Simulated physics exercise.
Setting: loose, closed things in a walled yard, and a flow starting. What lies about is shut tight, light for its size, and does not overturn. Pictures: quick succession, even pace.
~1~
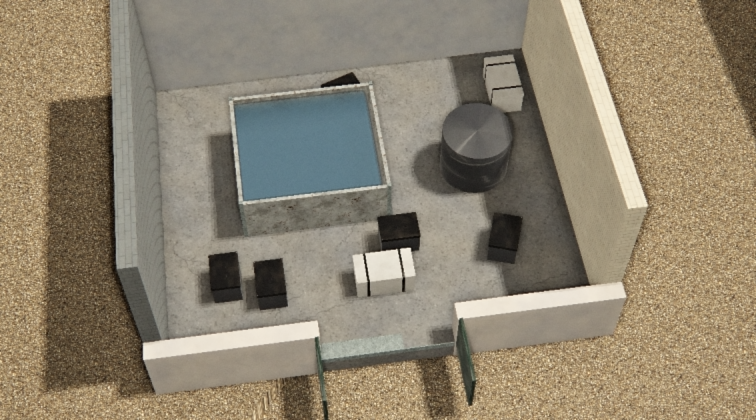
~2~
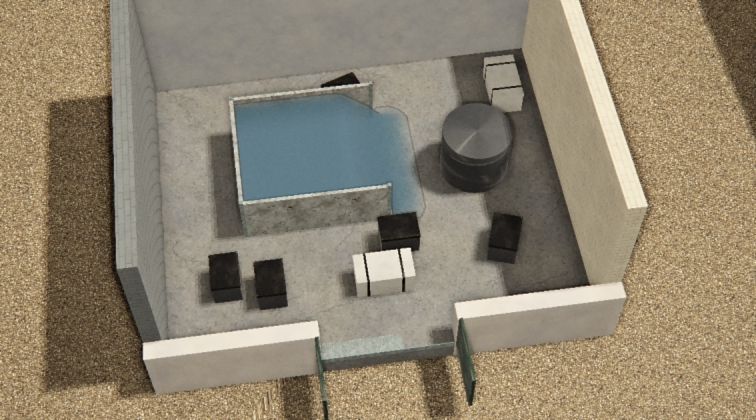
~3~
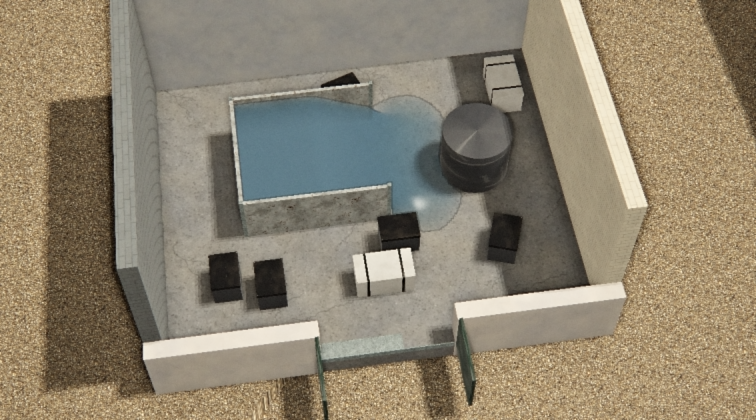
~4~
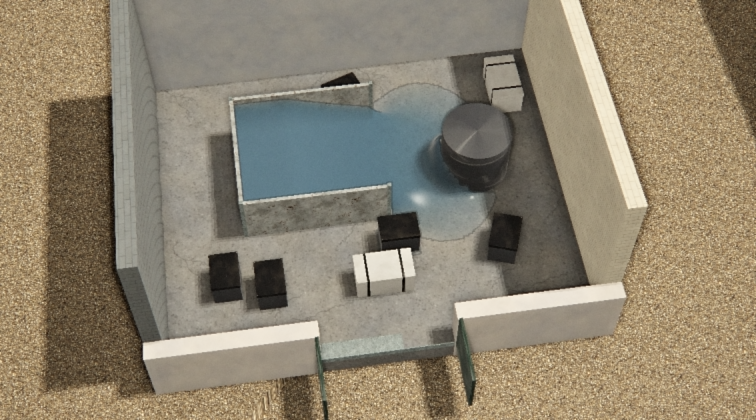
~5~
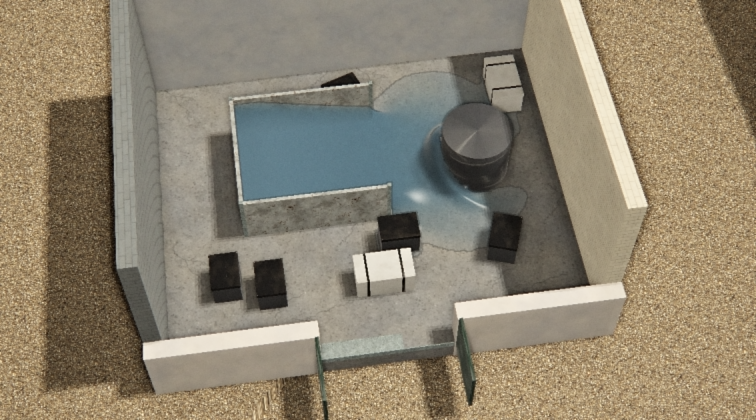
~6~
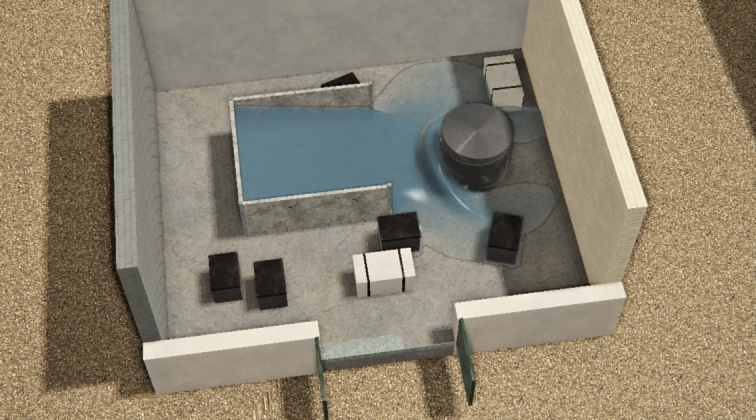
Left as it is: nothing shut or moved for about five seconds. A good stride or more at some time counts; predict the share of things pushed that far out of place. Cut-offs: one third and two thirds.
It is a large majority of two thirds or higher.
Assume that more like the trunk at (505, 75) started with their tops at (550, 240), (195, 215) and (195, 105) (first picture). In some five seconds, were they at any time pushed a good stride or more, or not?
Shoved clear, stays put, stays put.
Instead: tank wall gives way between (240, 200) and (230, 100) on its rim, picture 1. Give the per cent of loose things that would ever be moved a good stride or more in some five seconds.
70 per cent or thereabouts.
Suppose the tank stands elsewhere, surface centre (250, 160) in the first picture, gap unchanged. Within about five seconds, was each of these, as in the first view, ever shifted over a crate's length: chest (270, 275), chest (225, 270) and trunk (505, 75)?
The three, one by one: Short of that, short of that and past that mark.
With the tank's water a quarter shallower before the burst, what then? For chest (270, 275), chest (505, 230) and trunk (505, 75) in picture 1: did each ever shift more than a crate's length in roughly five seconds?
Well, one by one: Not carried that far, carried that far, carried that far.
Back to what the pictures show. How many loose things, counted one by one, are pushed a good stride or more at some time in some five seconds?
I get 5.
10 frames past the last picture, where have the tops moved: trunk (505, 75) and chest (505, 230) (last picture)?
(529, 90) and (562, 262).
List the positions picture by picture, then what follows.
A trunk at (504, 76) rests on the ground; a chest at (506, 231) rests on the ground; 0 of 7 have shifted, in the first picture.
A trunk at (504, 76) rests on the ground; a chest at (506, 231) rests on the ground; 0 of 7 have shifted, in the second picture.
A trunk at (504, 76), on the bottom; a chest at (506, 231), on the bottom; 0 of 7 have shifted, in the third picture.
A trunk at (504, 76), on the bottom; a chest at (506, 231) rests on the ground; 0 of 7 have shifted, in the fourth picture.
A trunk at (504, 76), on the bottom; a chest at (506, 231), on the bottom; 0 of 7 have shifted, in the fifth picture.
A trunk at (504, 76), on the bottom; a chest at (506, 231), on the bottom; 0 of 7 have shifted, in the sixth picture.
A moment on, 0 of 7 are well off their spots; 0 afloat.
Next, 2 of 7 are well off their spots; 2 afloat.
Later, 2 of 7 are well off their spots; 2 afloat.
In the end, 5 of 7 are well off their spots, and 5 have been at some point; 2 afloat.
